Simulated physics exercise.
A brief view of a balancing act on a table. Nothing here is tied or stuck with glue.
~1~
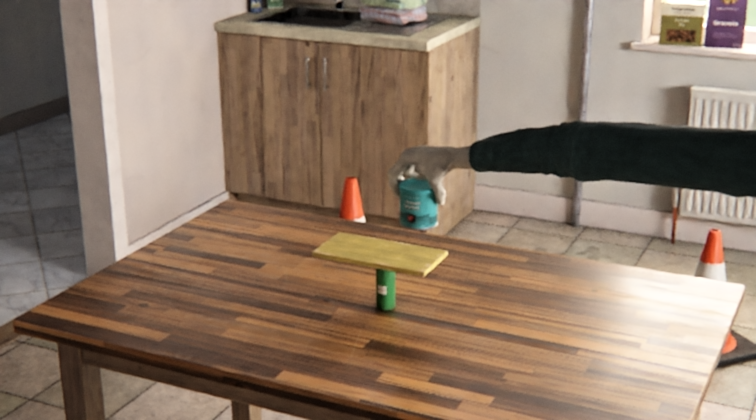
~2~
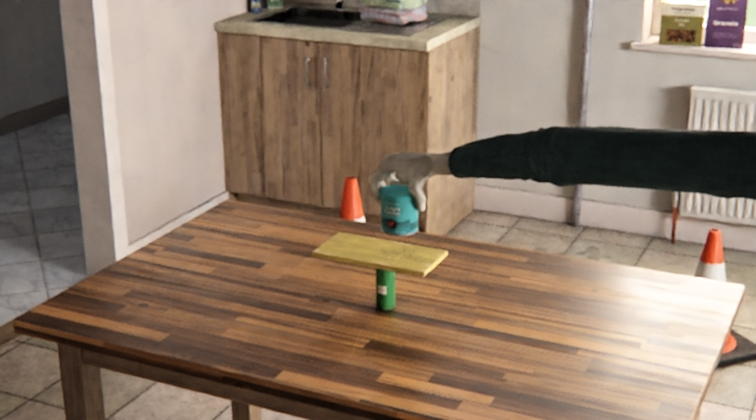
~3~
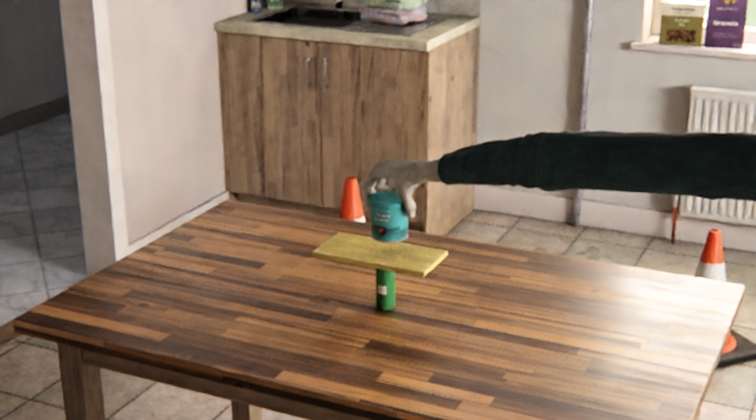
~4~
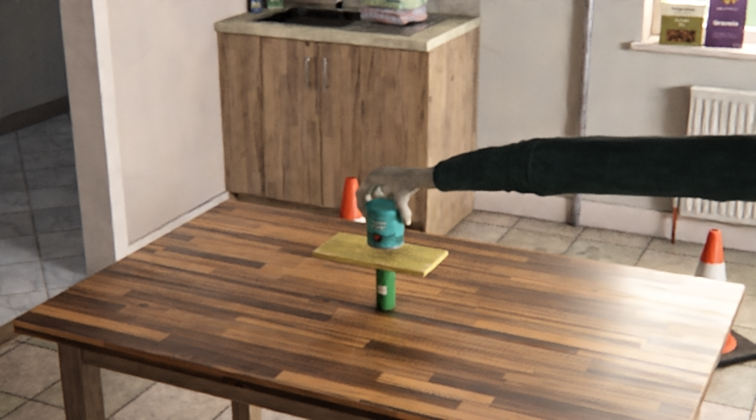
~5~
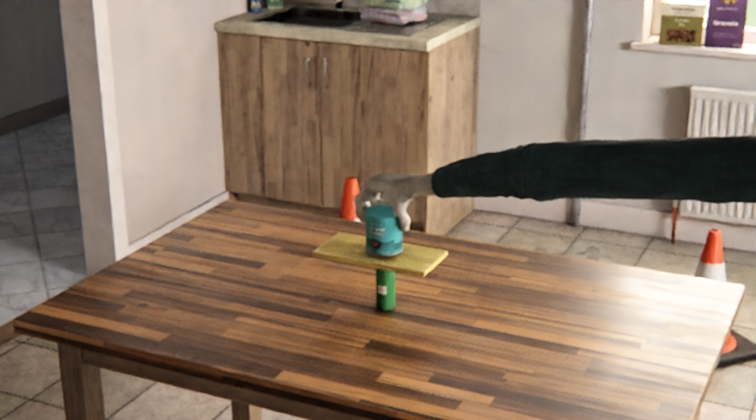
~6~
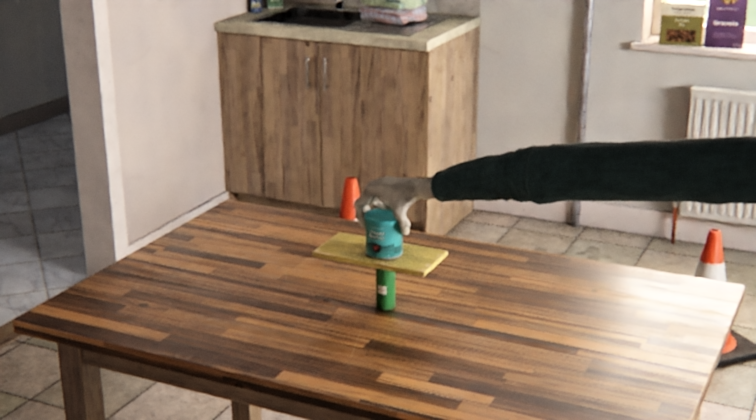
A hand in a dark sleeve moved a turquoise tin a little to the left and lowered it onto a yellowish board balanced on a green shaker, keeping hold of it.
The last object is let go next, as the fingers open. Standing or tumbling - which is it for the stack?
The stack carries the load.
Then, 0.20 s past the last view, nothing moves.
Then, 0.40 s past the last view, turquoise tin resting near (384, 234).
Finally, all 3 still in place. Final places as the last picture's camera would see them, turquoise tin near (384, 234). The stack keeps its balance.
